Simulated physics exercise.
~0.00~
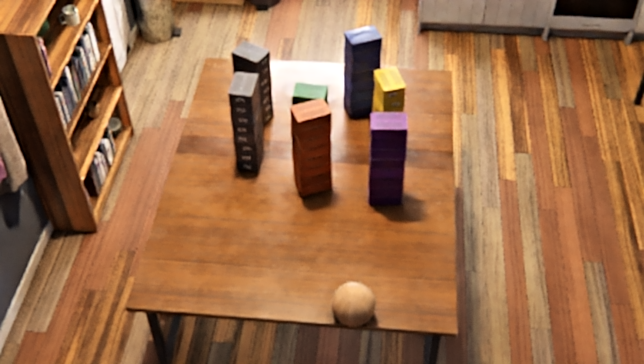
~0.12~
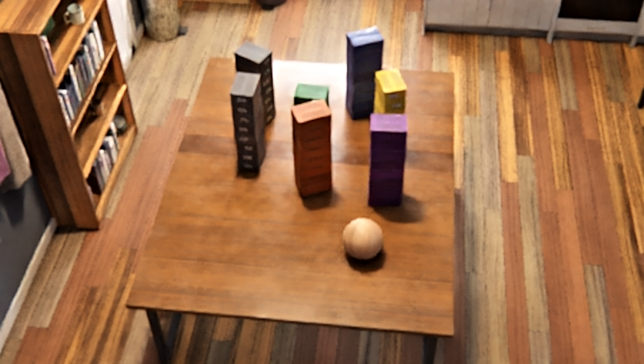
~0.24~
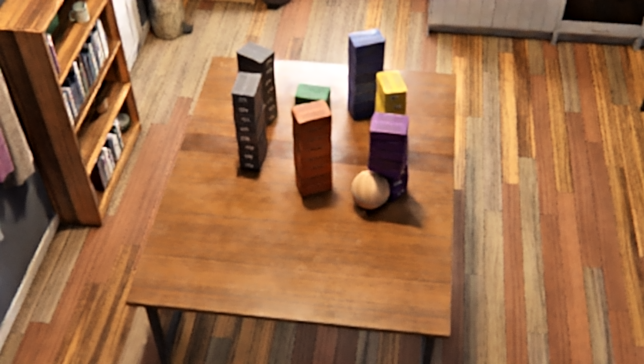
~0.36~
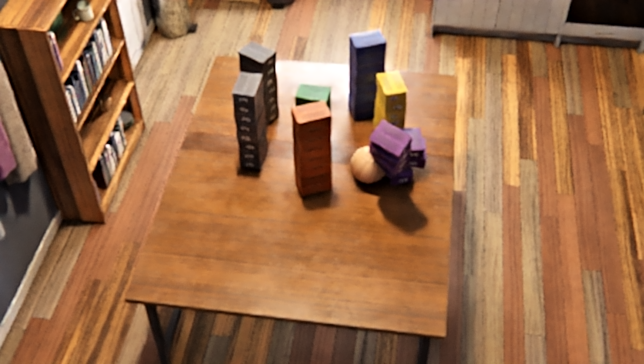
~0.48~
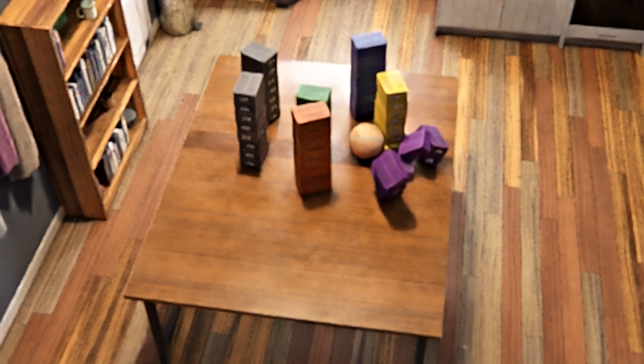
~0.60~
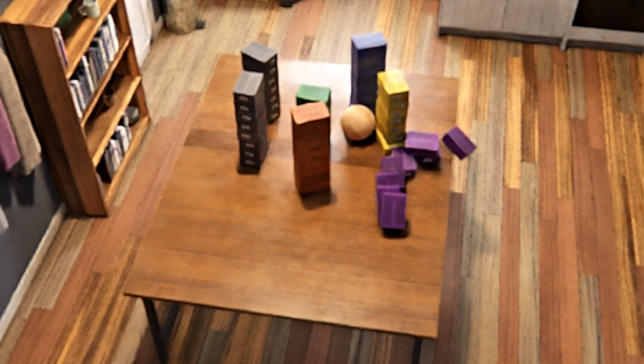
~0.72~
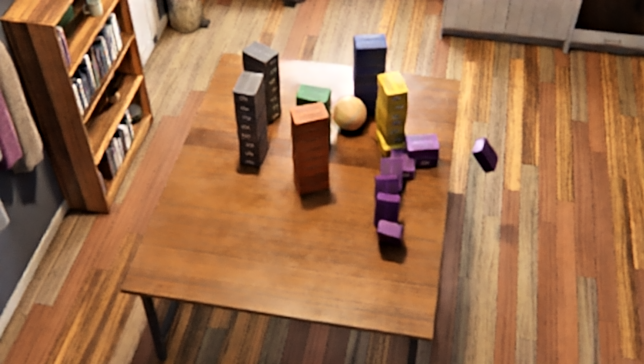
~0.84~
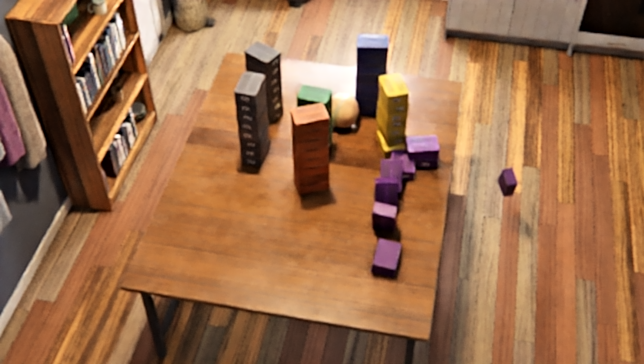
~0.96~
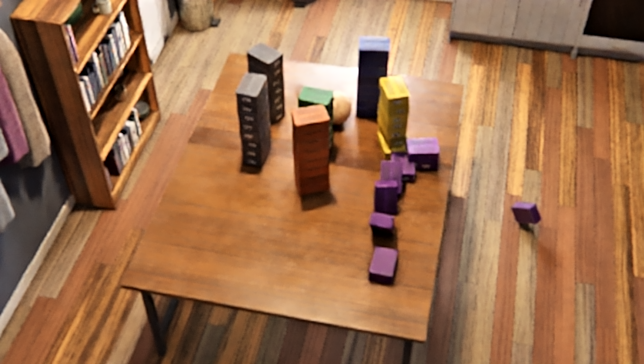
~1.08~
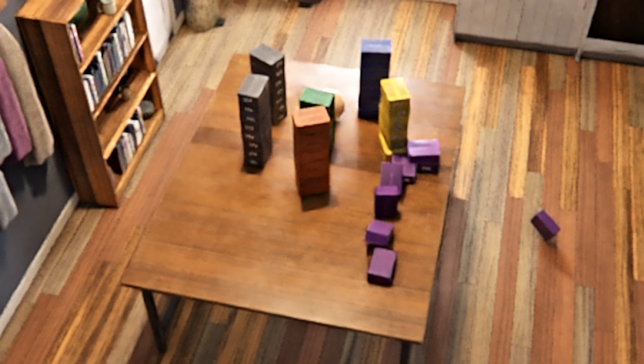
On a wooden table, a rolling wooden ball toppling a purple tower, scattering its blocks, one onto the floor, others left standing.
